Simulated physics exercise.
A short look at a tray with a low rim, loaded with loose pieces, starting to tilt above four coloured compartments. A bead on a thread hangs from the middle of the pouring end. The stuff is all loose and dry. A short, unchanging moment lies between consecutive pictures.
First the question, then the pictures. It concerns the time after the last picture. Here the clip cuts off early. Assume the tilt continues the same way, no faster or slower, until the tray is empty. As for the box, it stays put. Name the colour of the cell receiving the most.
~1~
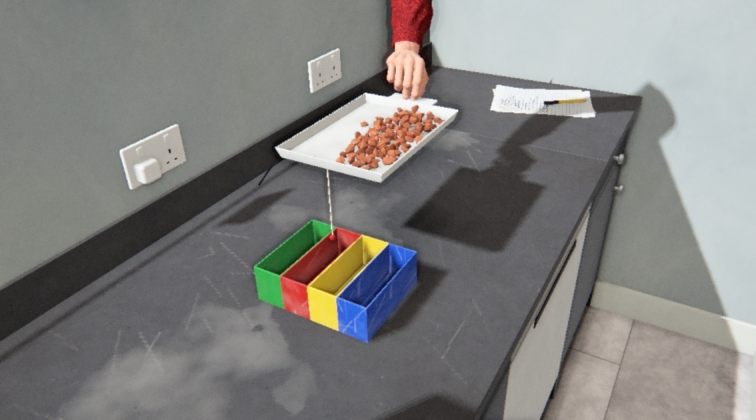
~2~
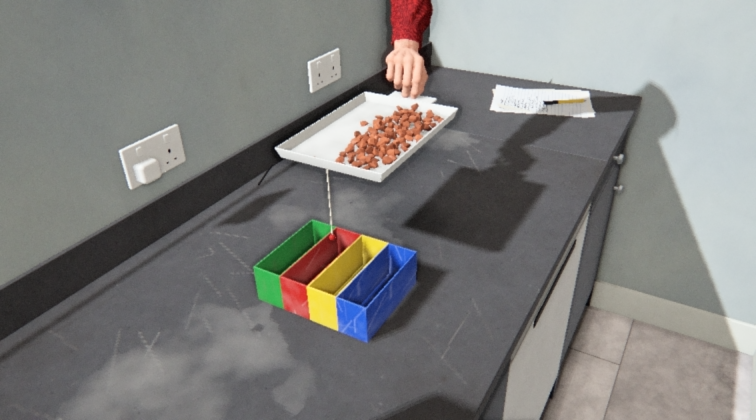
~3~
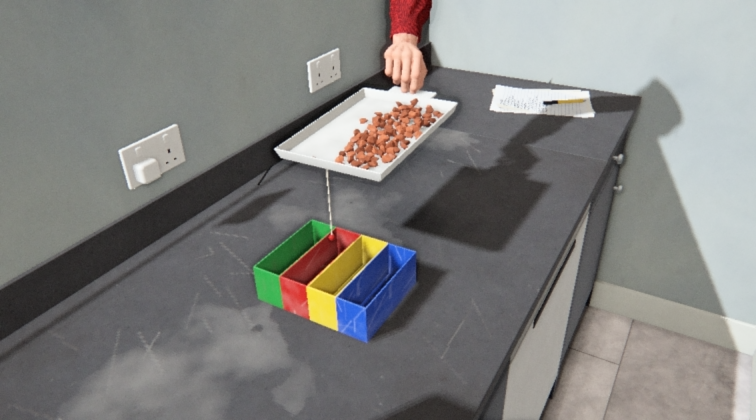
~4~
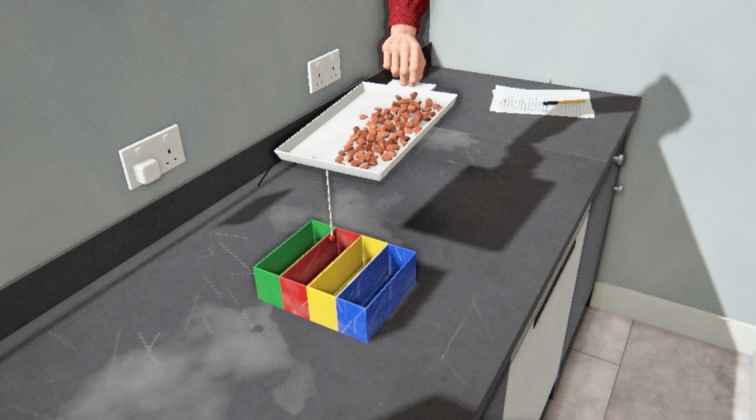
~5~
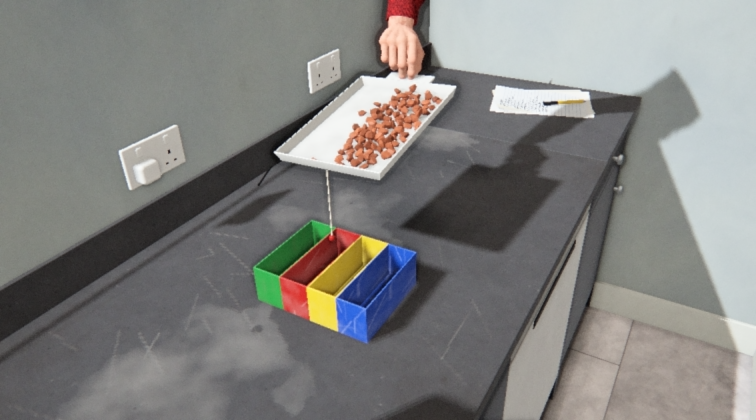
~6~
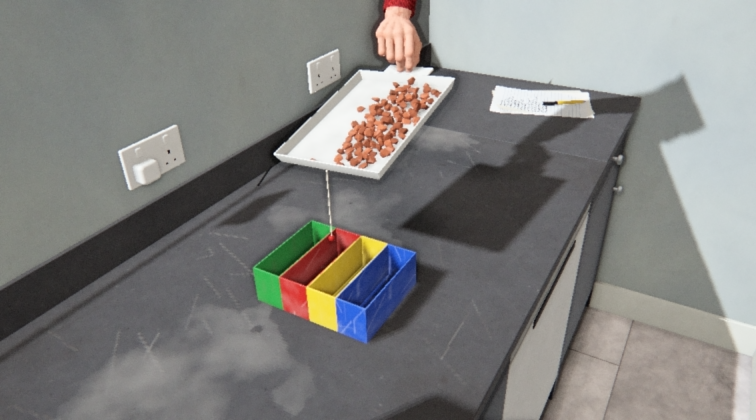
That is the green one.
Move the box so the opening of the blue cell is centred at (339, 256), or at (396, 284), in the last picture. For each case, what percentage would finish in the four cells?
You'd get 100 per cent first and 30 per cent second.
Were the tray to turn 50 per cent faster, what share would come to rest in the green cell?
It would be close to 40 per cent.
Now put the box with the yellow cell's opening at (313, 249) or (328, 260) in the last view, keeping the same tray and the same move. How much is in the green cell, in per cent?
Roughly 20 % and 50 %.
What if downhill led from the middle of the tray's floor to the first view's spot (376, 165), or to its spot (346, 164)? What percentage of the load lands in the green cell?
You'd see roughly 0 per cent the first time and 10 per cent the second.
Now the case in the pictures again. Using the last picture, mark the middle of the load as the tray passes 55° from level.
Close to (315, 148).
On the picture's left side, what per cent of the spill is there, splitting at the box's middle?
It comes to 100 per cent or so.
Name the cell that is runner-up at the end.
Red.
Shortly afterwards, tray tipped steeply; all but a few on the tray; a little falling or outside the box.
Next, tray tipped right over; near a third on the tray; near a quarter in the green cell; a little in the red cell; near a third falling or outside the box.
Some moments later, tray tipped past a quarter turn; near a third in the green cell; near a quarter in the red cell; only a few in the yellow cell; near a third falling or outside the box.
In the end, tray tipped past a quarter turn; near a third in the green cell; near a quarter in the red cell; only a few in the yellow cell; none at all in the blue cell; near a third outside the box.
